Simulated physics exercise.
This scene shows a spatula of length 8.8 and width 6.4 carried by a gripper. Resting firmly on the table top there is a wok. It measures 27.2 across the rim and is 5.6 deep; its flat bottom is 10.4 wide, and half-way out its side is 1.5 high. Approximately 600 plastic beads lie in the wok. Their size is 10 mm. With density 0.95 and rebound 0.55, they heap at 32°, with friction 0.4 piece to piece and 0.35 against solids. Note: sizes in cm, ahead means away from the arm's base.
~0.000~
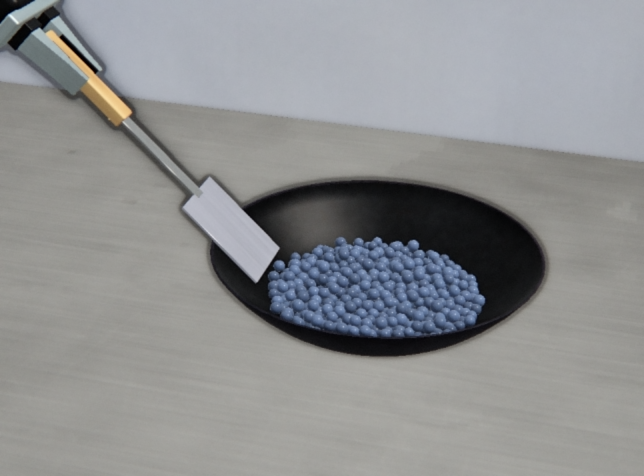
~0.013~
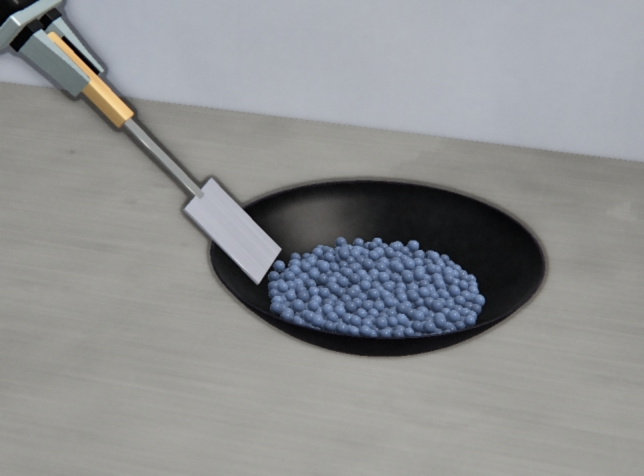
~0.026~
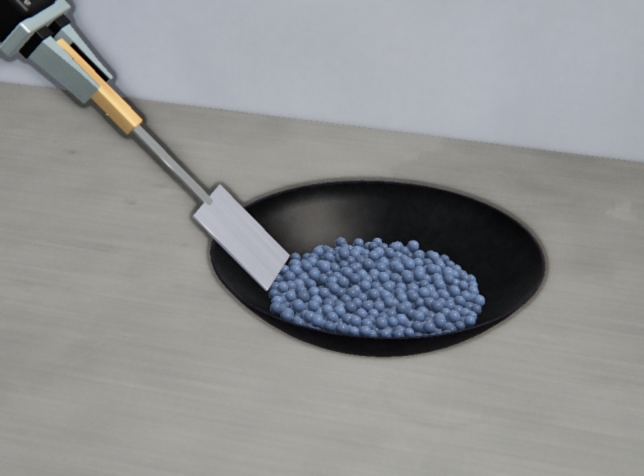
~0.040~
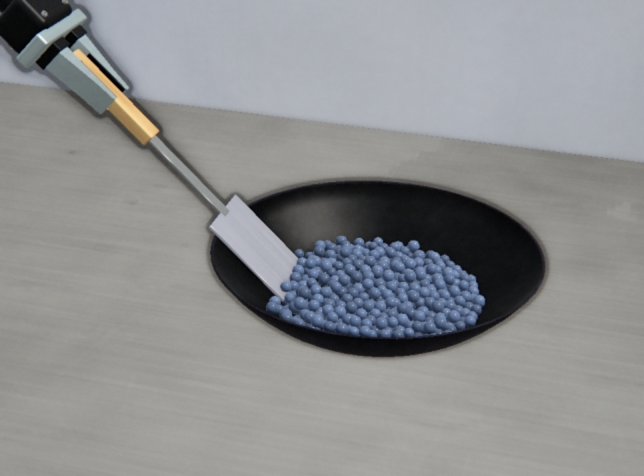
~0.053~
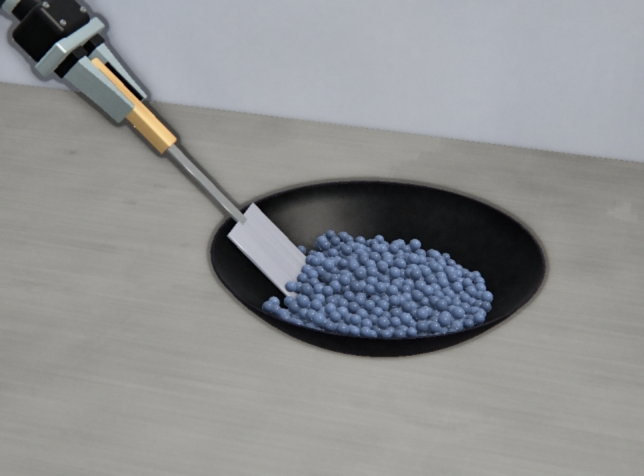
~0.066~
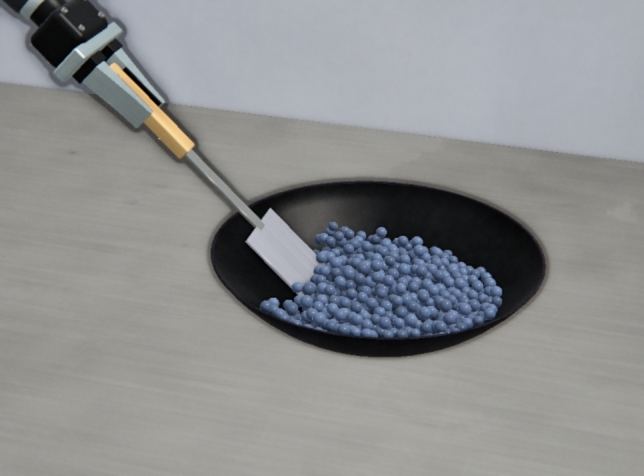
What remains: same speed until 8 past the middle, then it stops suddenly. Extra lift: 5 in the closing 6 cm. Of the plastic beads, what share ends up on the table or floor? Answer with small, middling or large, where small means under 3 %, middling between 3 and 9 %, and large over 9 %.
It is large.
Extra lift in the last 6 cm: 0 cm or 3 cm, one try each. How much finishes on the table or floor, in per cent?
First try around 15 percent, second try around 20 percent.
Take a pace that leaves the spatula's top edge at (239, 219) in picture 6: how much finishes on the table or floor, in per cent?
About 10 percent.
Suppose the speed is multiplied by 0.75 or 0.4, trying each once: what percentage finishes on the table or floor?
Some 15 and 5 per cent.
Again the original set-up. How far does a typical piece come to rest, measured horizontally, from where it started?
Some 3 centimetres.
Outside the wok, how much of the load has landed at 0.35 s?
It works out to about 5 in a hundred.
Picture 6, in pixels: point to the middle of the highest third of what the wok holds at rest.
Look near (461, 294).
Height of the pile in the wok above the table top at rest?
Close to 5.0 centimetres high.
After 0.10 s, sloping 43°, highest piece 7 above the table; 597 in the wok.
After 0.13 s, sloping 43°, highest piece 8 above the table; 597 in the wok.
After 0.35 s, sloping 43°, highest piece 18 above the table; 508 in the wok, 23 on the table or floor, 66 on the blade or in flight.
After 1.40 s, sloping 43°, highest piece 5 above the table; 508 in the wok, 89 on the table or floor.
At rest, 508 in the wok, 89 on the table or floor. That is 15 % on the table or floor.
